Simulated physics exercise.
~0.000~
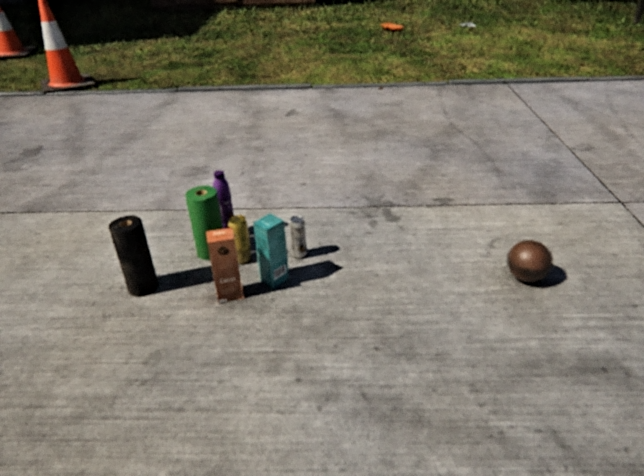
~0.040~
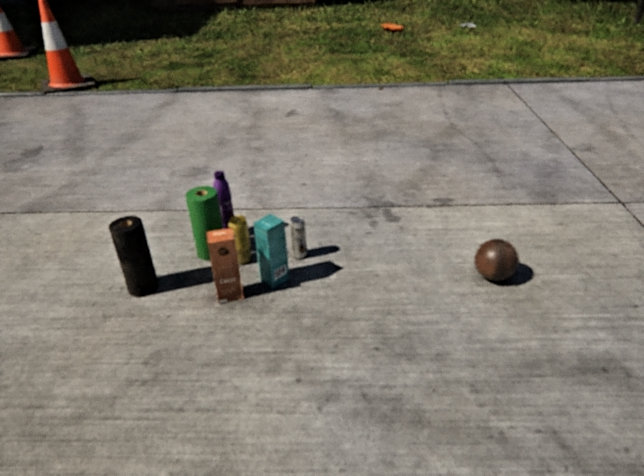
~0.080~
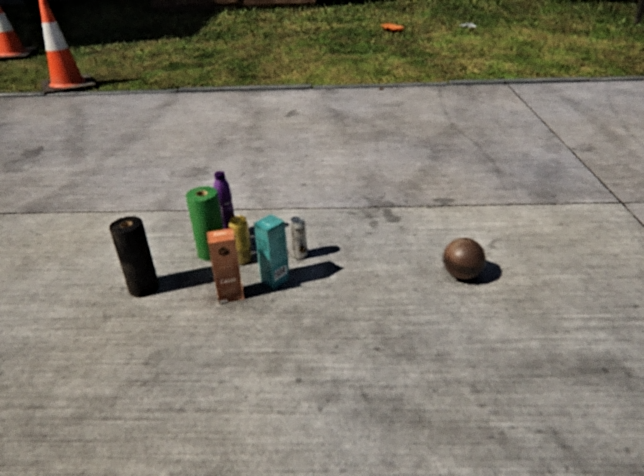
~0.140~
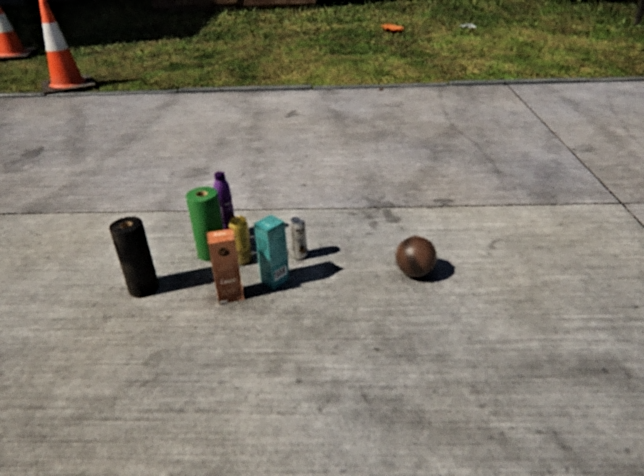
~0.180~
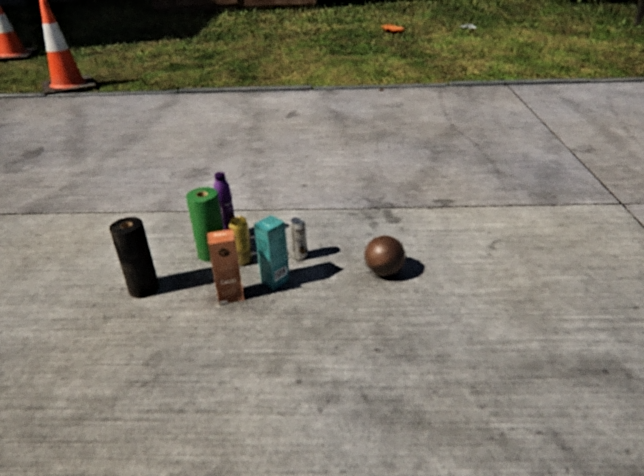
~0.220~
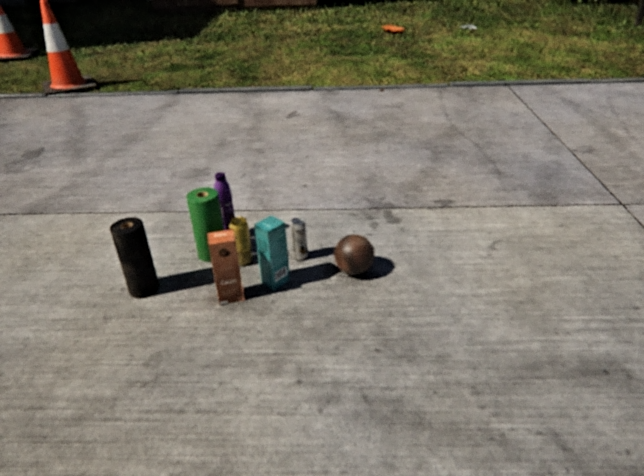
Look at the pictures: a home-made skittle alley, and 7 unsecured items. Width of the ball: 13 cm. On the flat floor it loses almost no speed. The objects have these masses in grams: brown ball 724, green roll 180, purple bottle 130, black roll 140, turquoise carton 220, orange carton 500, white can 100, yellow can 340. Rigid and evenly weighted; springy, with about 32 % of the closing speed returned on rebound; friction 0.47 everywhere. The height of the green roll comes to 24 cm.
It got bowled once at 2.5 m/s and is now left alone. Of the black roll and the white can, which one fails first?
The latter of the two.
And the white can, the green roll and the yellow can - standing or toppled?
Final state - white can: Goes over; green roll: Goes over; yellow can: Goes over.
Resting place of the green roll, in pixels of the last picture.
About (147, 220).
After 0.42 s, 90 cm rolled; brown ball near (252, 247); white can 57° off upright near (253, 217); turquoise carton 12° off upright; yellow can moved 7 cm.
After 0.62 s, 101 cm rolled; brown ball near (219, 247); white can on its side near (220, 209); green roll 38° off upright; yellow can 21° off upright.
After 1.32 s, 116 cm rolled; brown ball near (169, 256); white can on its side near (197, 214); green roll on its side; yellow can on its side.
In the end (4.0 s), toppled on the floor, green roll, white can and yellow can; the other 4 under 8 cm from the start. At the end, from the last picture's camera, black roll near (130, 260), white can near (186, 218). Black roll was never lost; white can went at 0.40 s.
